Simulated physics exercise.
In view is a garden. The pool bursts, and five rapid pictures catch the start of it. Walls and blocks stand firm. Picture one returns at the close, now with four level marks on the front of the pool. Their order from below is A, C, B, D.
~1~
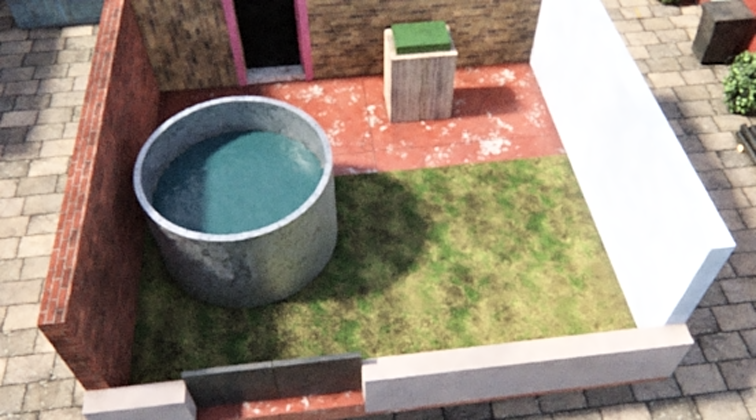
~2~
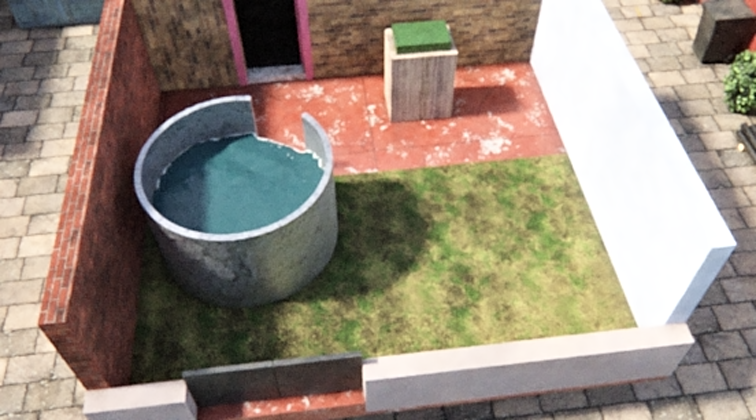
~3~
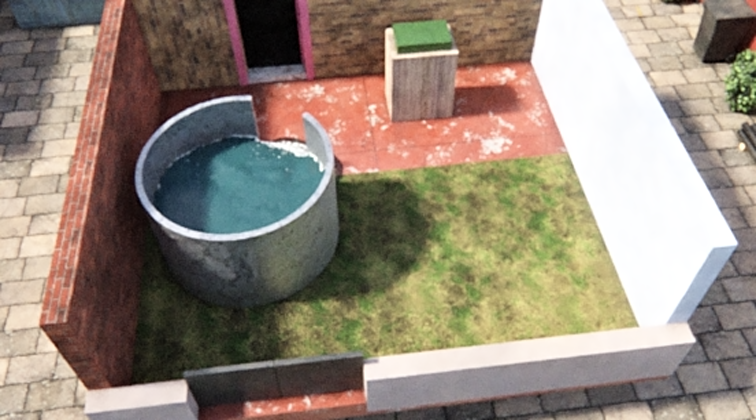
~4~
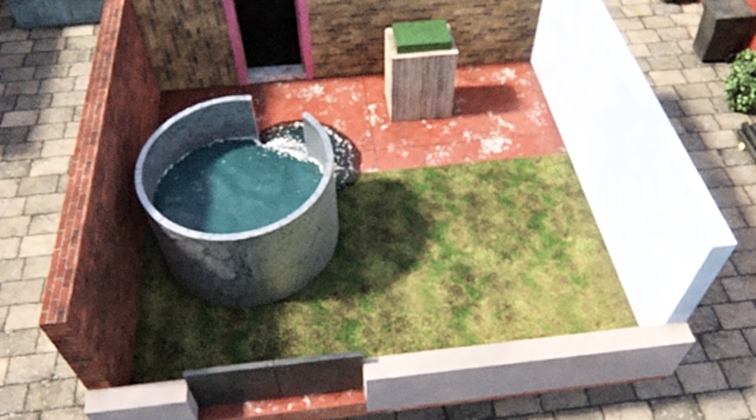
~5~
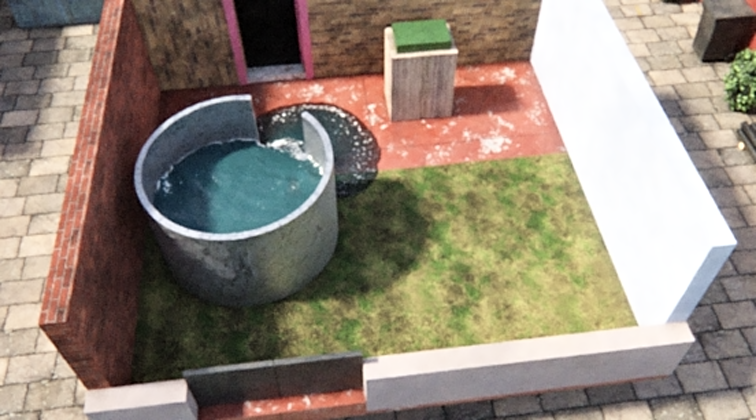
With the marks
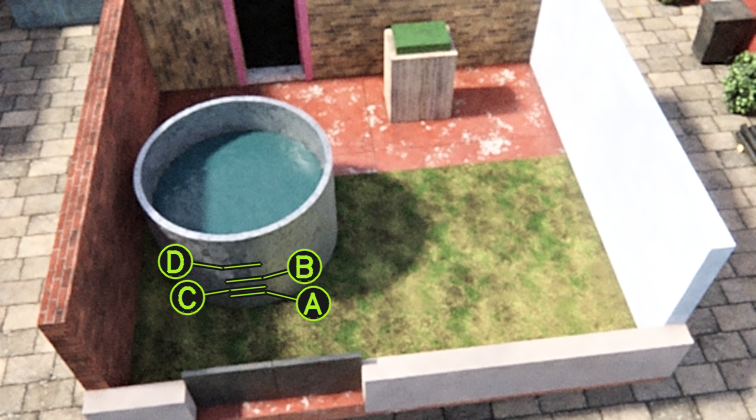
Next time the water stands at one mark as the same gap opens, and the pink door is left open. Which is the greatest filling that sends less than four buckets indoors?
C.
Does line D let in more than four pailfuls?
Yes, it does.
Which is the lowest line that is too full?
That is line B.
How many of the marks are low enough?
Two.
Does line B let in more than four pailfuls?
Yes, it does.
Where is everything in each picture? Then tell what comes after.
In the first frame, water in the pool at rest, its middle at (241, 191); foot of the pink doorway at (277, 82); shut gate at (274, 368).
In the second frame, water covers 1 % of the ground, its front hidden from here.
In the third frame, water covers 3 % of the ground, its front hidden from here.
In the fourth frame, 5 % of the ground under water, visible out to (348, 150).
In the fifth frame, 10 % of the ground under water, visible out to (351, 118).
In lime, A at (248, 294); B at (244, 279); C at (247, 288); D at (241, 266); from the bottom up A, C, B, D.
With A, nothing gets over.
With B, about 9 bucketfuls get in.
With C, a bucket or two gets in.
With D, dozens of bucketfuls pour in.
